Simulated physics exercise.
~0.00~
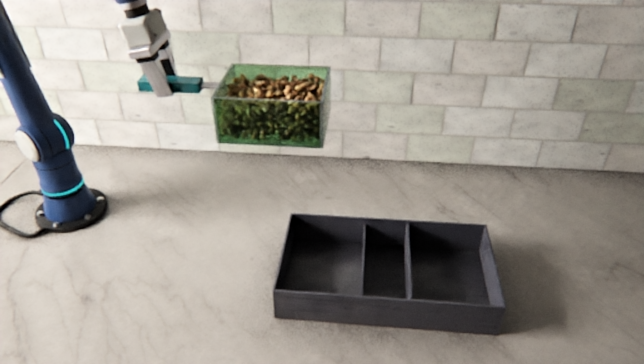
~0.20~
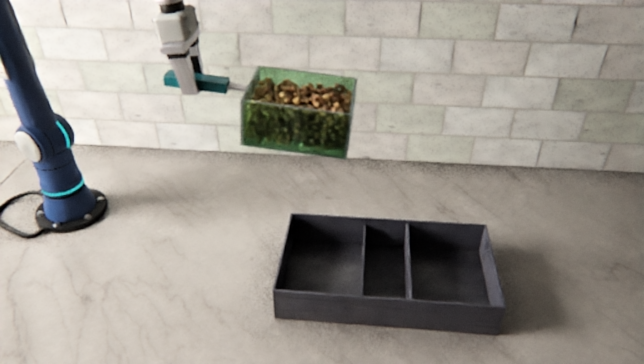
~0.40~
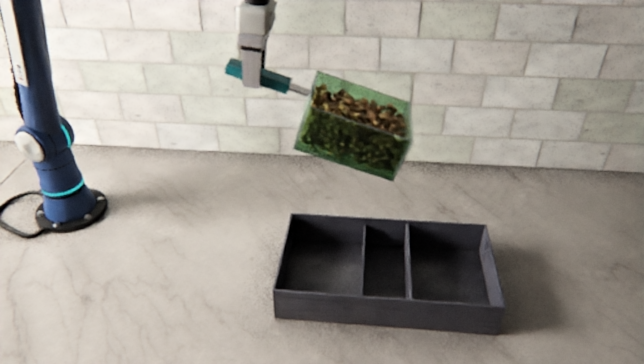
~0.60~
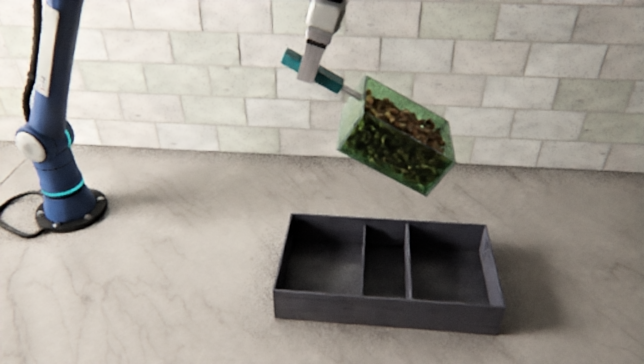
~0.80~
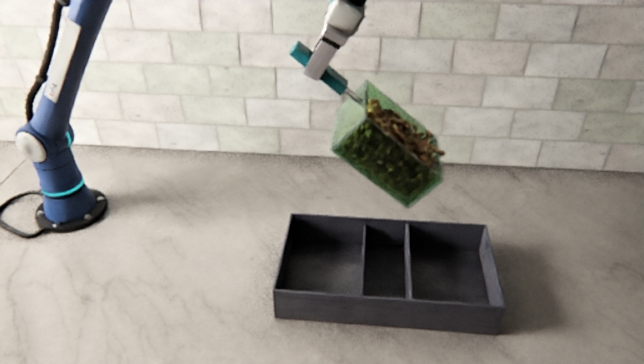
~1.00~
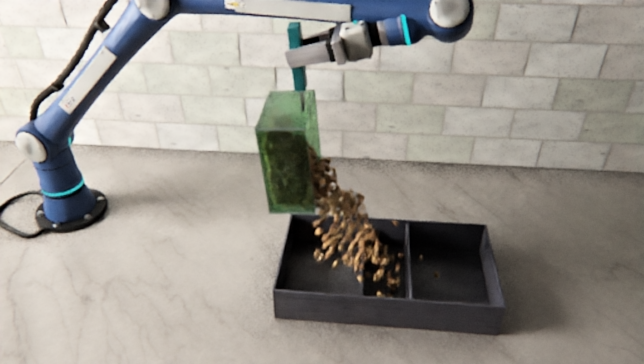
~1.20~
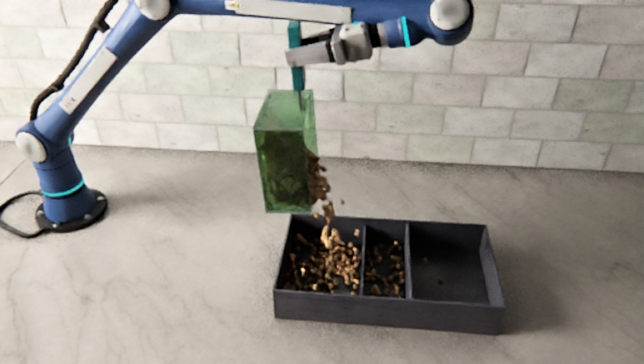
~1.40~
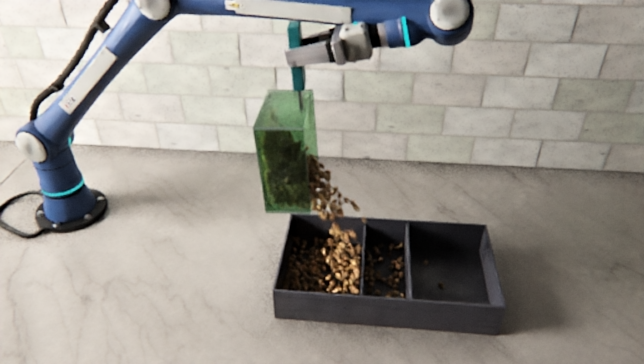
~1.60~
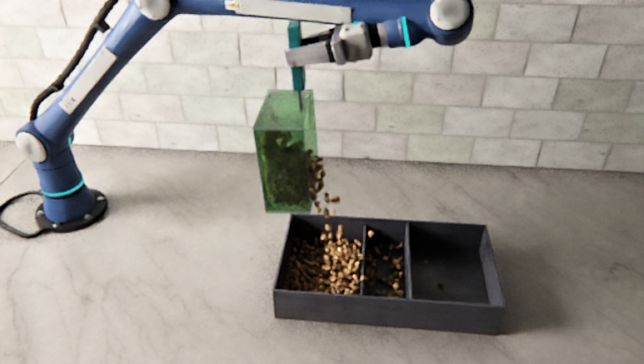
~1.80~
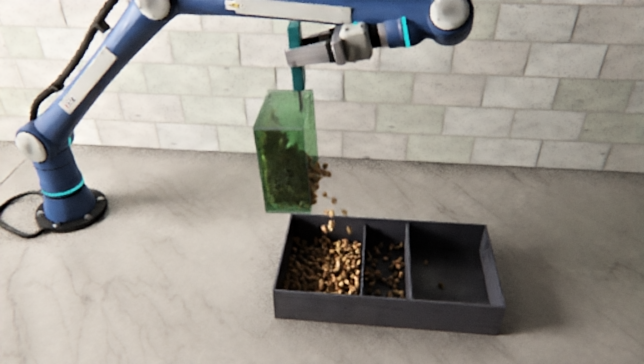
The clip opens on a robot arm holding a translucent green box of brown beans above a stone counter, with a dark, three-part tray below and a pale brick wall behind. The arm carries the box to the right, tipping it gradually as it goes. It then swings back left and turns the box nearly on its side over the tray's left end. Beans pour out, first scattering toward the middle section, then piling up in the left one. The stream thins to a trickle, leaving many beans in the tilted box and the right section almost empty.
